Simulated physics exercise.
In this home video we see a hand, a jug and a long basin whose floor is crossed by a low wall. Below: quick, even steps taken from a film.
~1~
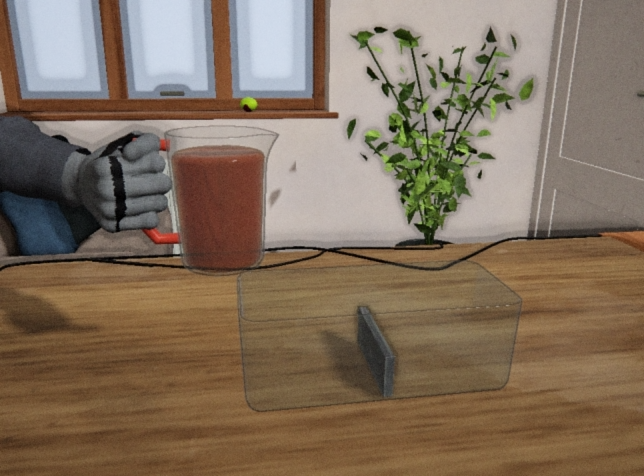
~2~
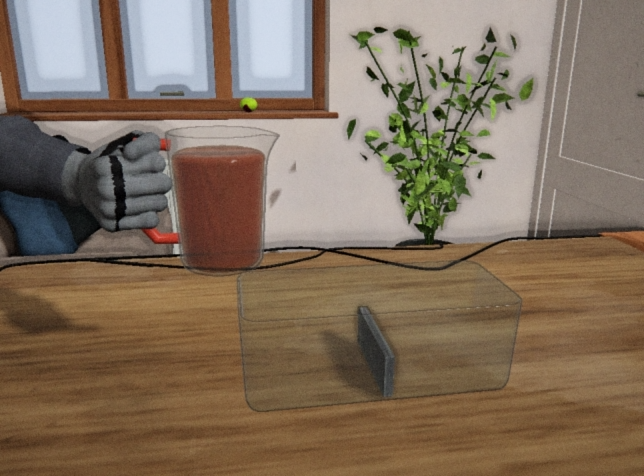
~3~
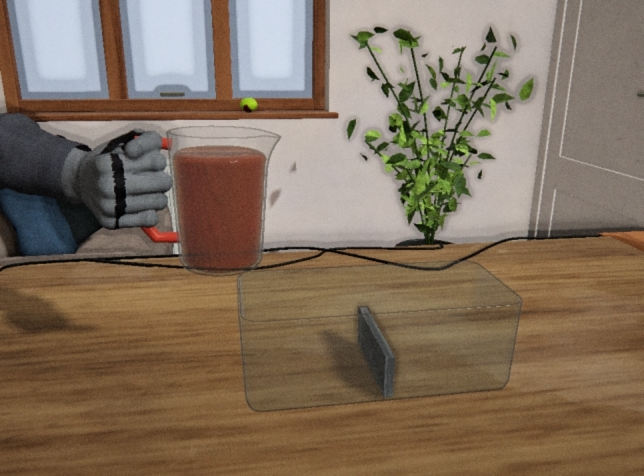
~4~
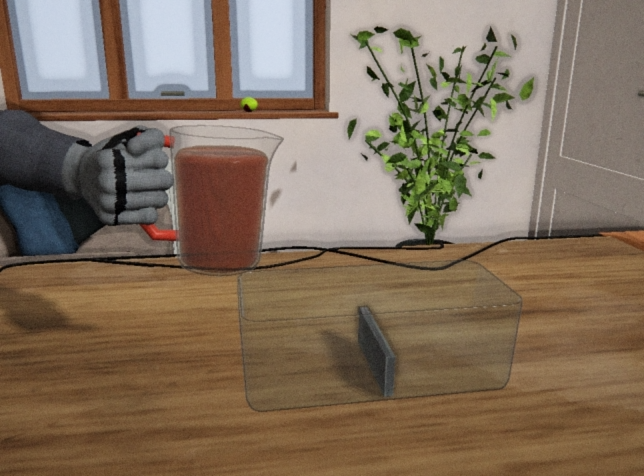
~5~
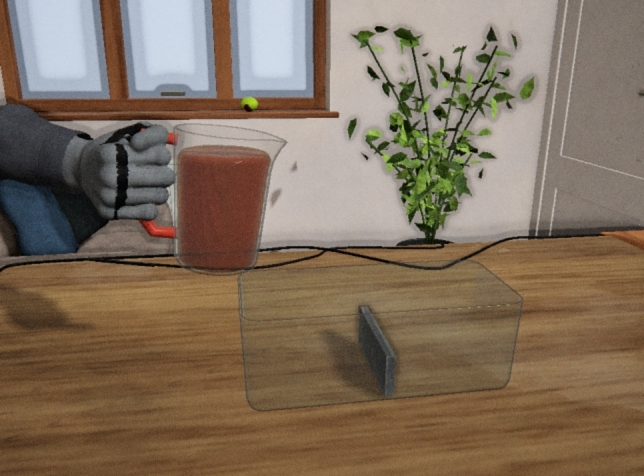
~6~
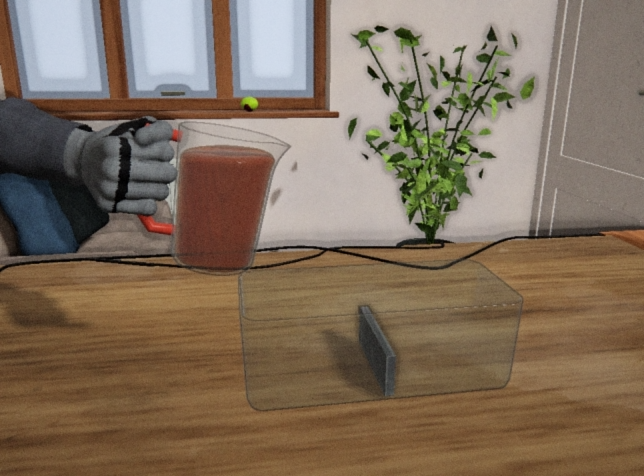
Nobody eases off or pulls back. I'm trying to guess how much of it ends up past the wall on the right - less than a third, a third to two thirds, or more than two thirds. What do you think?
The bottom band.
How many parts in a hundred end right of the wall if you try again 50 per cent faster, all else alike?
Roughly 5 in a hundred.
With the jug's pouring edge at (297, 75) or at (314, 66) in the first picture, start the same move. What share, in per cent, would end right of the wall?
The first start yields 75 per cent, the second 95 per cent.
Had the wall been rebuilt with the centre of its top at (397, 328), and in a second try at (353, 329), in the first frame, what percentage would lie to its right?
The first placement gives around 5 percent, the second 45 percent.
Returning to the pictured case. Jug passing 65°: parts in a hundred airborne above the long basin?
Something like 10 per cent of it.
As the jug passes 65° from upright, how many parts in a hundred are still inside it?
Some 85 per cent.
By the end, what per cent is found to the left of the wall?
Around 90 %.
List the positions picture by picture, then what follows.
Tilt 0°; pouring edge (279, 133); surface from (172, 153) to (265, 151); the long basin's rim runs from (239, 297) to (498, 281); the wall's top is at (375, 331), in the first frame.
Tilt 0°; pouring edge (279, 134); surface from (171, 153) to (265, 152), in the second frame.
Tilt 2°; pouring edge (281, 135); surface from (172, 153) to (266, 153), in the third frame.
Tilt 4°; pouring edge (284, 137); surface from (175, 151) to (268, 153), in the fourth frame.
Tilt 7°; pouring edge (287, 140); surface from (177, 151) to (272, 153), in the fifth frame.
Tilt 11°; pouring edge (291, 145); surface from (181, 152) to (275, 154), in the sixth frame.
A moment on, the tilt is 65° and 87 per cent is still to pour, 2 is left of the wall and 0 right of it.
Next, the tilt is 93° and 47 per cent is still to pour, 37 is left of the wall and 1 right of it.
Then the tilt is 95° and 13 per cent is still to pour, 76 is left of the wall and 1 right of it.
Later the tilt is 95° and 3 per cent is still to pour, 89 is left of the wall and 3 right of it.
At rest 90 per cent lies left of the wall, 7 right of it and 3 outside.
